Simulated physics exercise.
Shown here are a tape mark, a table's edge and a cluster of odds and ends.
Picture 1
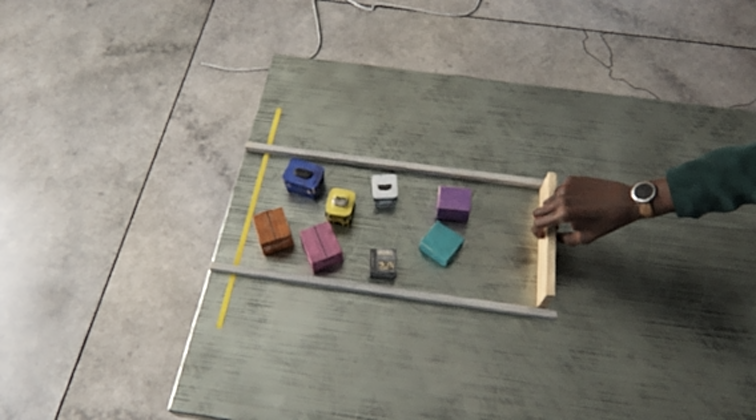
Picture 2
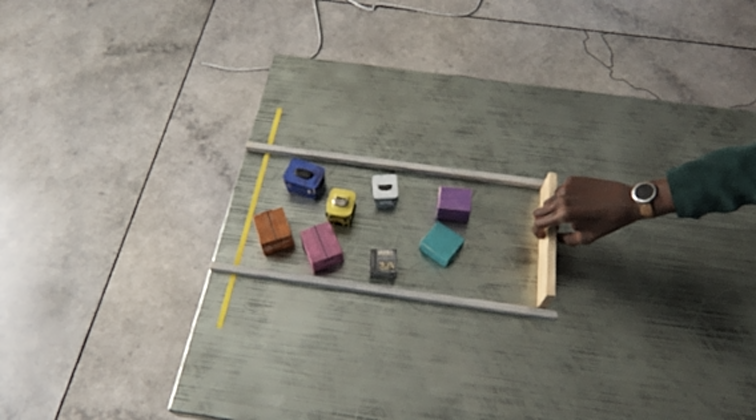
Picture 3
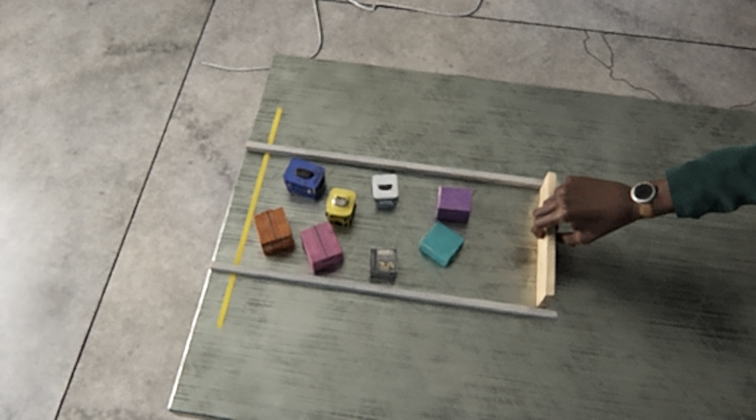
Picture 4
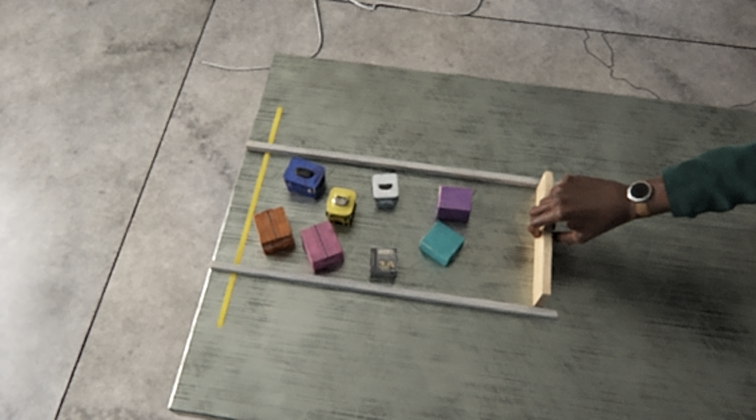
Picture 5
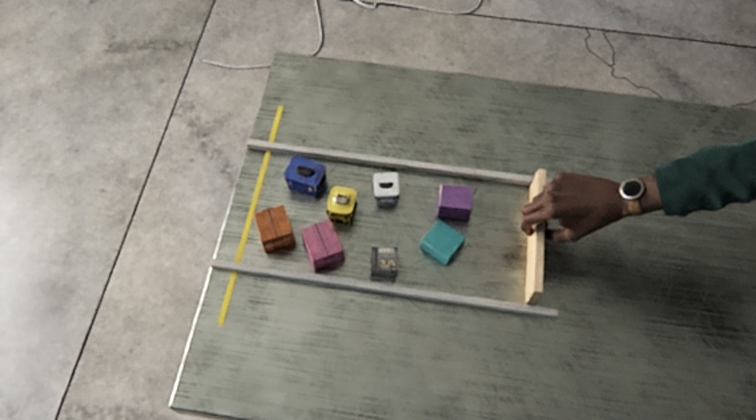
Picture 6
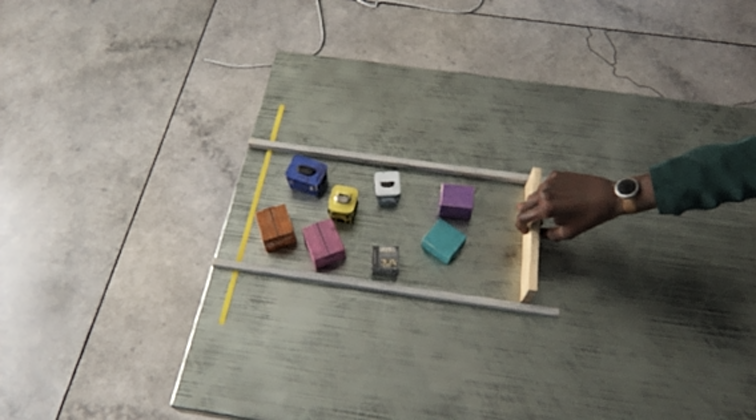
A wooden board held upright by a hand sat still at first, then slid slightly left between two rails, while the small colourful boxes and cases between it and the yellow tape stayed put.
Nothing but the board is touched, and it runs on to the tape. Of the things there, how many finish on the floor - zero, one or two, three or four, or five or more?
Five or more finish on the floor.
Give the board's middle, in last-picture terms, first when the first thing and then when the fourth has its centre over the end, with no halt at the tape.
I'd put the first at about (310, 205) and the next at about (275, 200).
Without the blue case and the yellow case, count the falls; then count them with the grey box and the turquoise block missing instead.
Count of fallen: 3 / 3.
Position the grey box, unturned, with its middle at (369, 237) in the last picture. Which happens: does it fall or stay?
It drops.
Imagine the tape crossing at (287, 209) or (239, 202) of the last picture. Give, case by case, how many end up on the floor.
Down on the floor: 2 and 8.
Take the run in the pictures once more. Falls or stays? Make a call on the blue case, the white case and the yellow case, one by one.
Blue case: Goes down; white case: Goes down; yellow case: Goes down.
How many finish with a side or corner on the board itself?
Result: 3 in all.
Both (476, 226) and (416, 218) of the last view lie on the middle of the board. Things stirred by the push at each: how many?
At first I count 0, and then 4.
A little later, none off yet; orange box at rest near (276, 227); blue case at rest near (307, 175); pink box at rest near (324, 243).
Next, none off yet; orange box at rest near (273, 227); blue case moving near (300, 175); pink box shifted a little near (310, 243).
Later still, none off yet; orange box tilted a little near (210, 212); blue case shifted well along near (231, 168); pink box shifted well along near (239, 231).
When it is over, the number that fall off is five or more; down, white case, yellow case, pink box, blue case and orange box.
